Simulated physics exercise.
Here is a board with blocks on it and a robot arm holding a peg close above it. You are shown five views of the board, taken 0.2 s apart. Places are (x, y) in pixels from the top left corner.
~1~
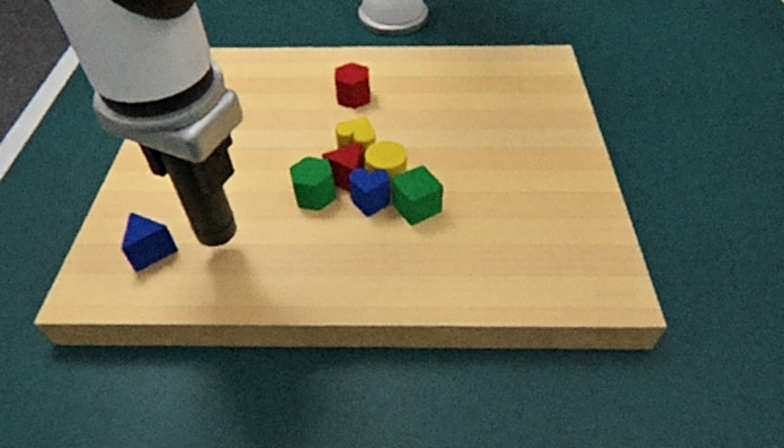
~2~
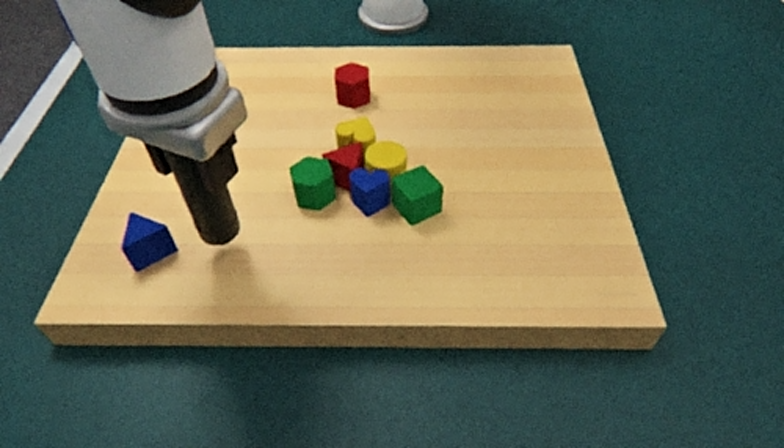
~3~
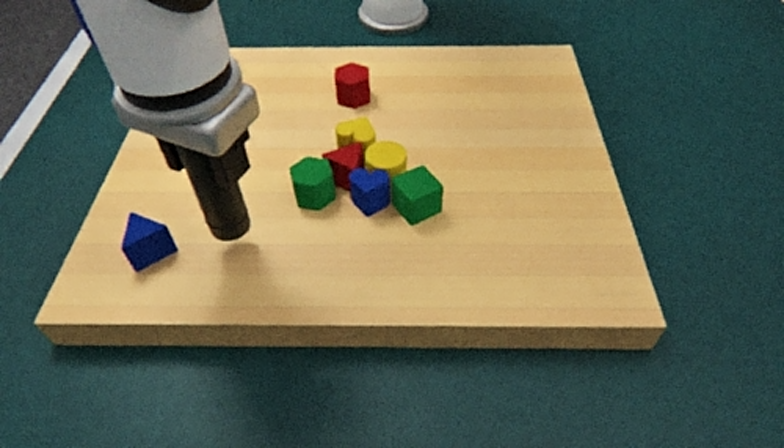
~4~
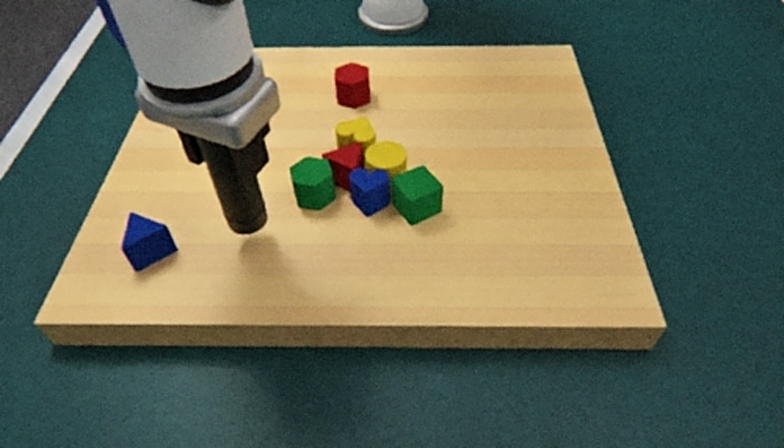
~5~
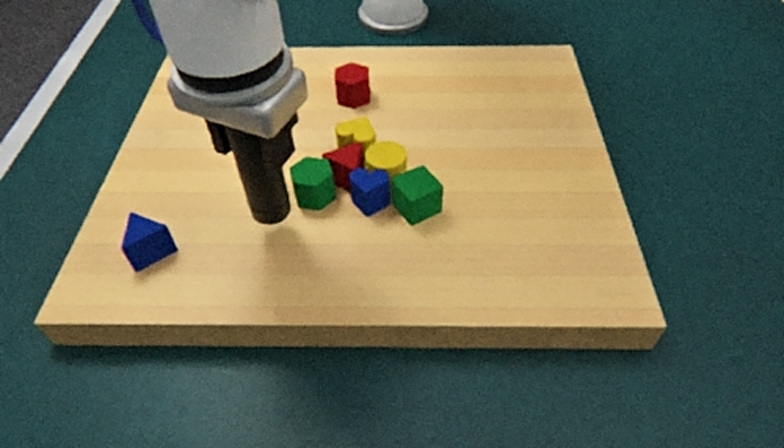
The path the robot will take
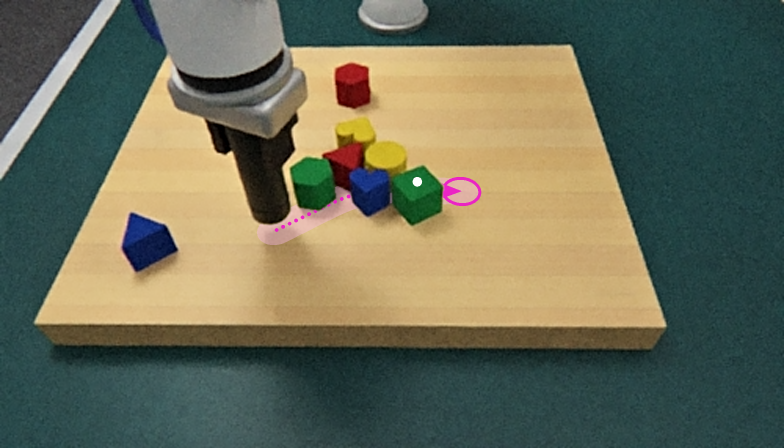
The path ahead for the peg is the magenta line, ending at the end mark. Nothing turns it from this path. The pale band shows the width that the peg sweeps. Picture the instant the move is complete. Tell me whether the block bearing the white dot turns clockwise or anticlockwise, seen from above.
It spins against the clock.
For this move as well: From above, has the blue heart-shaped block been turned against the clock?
I expect not.
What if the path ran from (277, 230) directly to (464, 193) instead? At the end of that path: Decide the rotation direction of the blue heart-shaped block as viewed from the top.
It spins anti-clockwise.
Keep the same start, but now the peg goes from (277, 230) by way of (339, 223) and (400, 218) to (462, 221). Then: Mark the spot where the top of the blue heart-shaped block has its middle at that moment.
I'd expect the centre of its top face to be at (405, 168).
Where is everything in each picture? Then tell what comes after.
Peg's lower end at (217, 232); green six-sided block at (311, 170); yellow heart-shaped block at (357, 128); blue heart-shaped block at (369, 178); yellow disc at (386, 154); green square block at (417, 182), in the first picture.
Peg at (221, 231); blocks still, in the second picture.
Peg at (231, 227); blocks still, in the third picture.
Peg at (248, 221); blocks still, in the fourth picture.
Peg at (272, 211); green six-sided block at (311, 170); yellow heart-shaped block at (357, 128); blue heart-shaped block at (369, 178); yellow disc at (386, 154); green square block at (417, 182), in the fifth picture.
Drawn move, from (277, 230) by way of (335, 202) and (397, 190) to (461, 191); the dot is on the green square block.
The first path, step by step. One third of the way, peg at (333, 183); green six-sided block at (323, 151), turned 20° anticlockwise; yellow heart-shaped block at (360, 125), turned 15° anticlockwise.
Two thirds of the way, peg at (397, 171); green six-sided block at (325, 150), turned 35° anticlockwise; yellow heart-shaped block at (364, 121), turned 35° anticlockwise; blue heart-shaped block at (416, 184), turned 100° clockwise; yellow disc at (420, 143); green square block at (448, 196), turned 40° anticlockwise.
At the end, peg at (463, 172); green six-sided block at (325, 150), turned 35° anticlockwise; yellow heart-shaped block at (364, 121), turned 35° anticlockwise; blue heart-shaped block at (431, 189), turned 130° clockwise; yellow disc at (438, 139); green square block at (464, 203), turned 25° anticlockwise.
